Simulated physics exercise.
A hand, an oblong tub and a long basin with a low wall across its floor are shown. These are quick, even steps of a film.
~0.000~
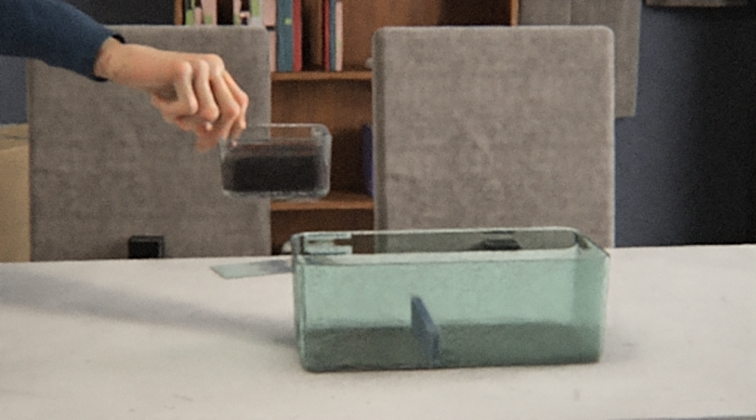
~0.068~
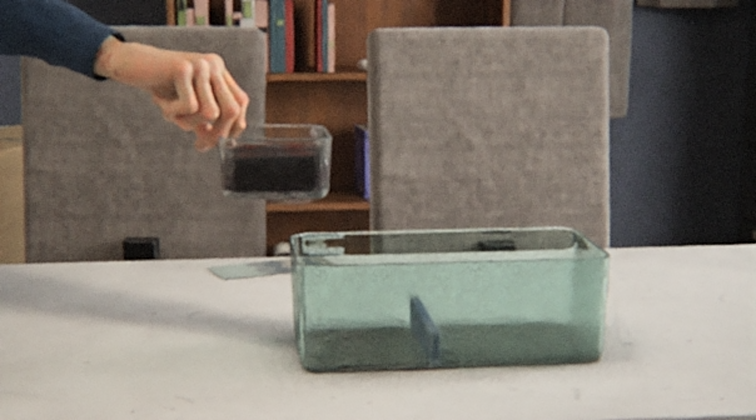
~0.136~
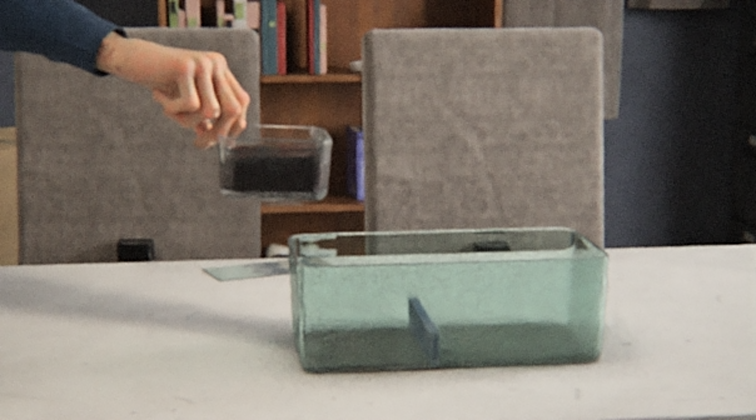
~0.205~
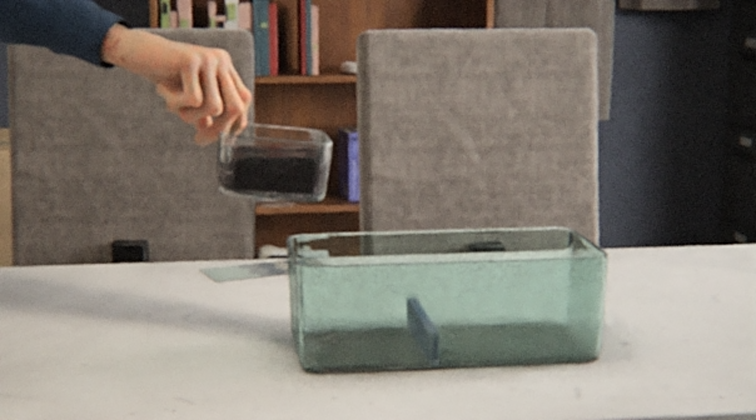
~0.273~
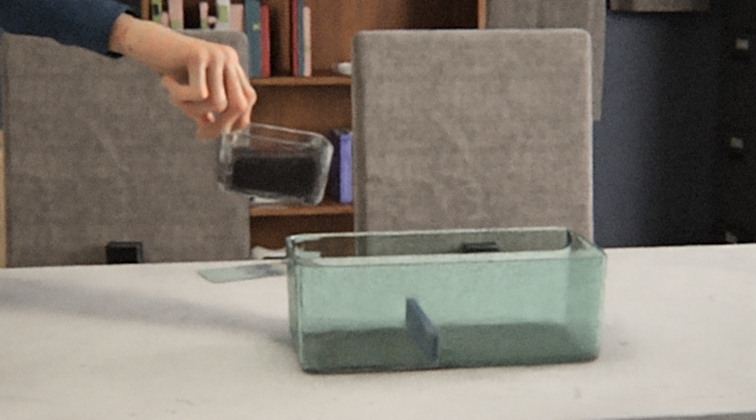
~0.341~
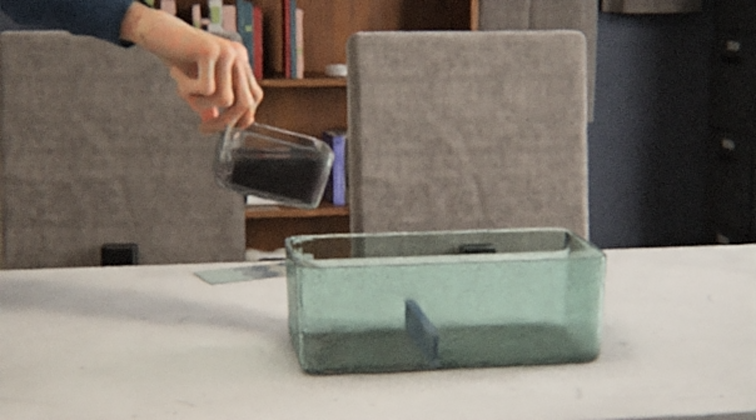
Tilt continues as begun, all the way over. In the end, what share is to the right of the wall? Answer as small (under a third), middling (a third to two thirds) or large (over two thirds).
Small, under a third.
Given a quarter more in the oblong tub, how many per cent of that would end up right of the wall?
It should come out close to 5 per cent.
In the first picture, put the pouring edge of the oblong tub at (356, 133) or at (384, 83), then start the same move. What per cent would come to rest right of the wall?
Close to 10 in a hundred, then close to 65 in a hundred.
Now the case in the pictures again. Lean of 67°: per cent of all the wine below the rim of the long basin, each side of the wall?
About 20 % left and about 0 % right.
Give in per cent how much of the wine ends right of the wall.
Close to 5 per cent.
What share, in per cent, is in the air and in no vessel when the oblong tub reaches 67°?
30 per cent.
A moment on, the oblong tub is tipped part way and 50 per cent is still to pour, 21 is left of the wall and 0 right of it.
Next, the oblong tub is tipped on its side and 10 per cent is still to pour, 81 is left of the wall and 3 right of it.
Then the oblong tub is tipped right over and 0 per cent is still to pour, 95 is left of the wall and 5 right of it.
Later the oblong tub is tipped right over and 0 per cent is still to pour, 95 is left of the wall and 5 right of it.
Finally, 95 per cent lies left of the wall, 5 right of it and 1 outside.
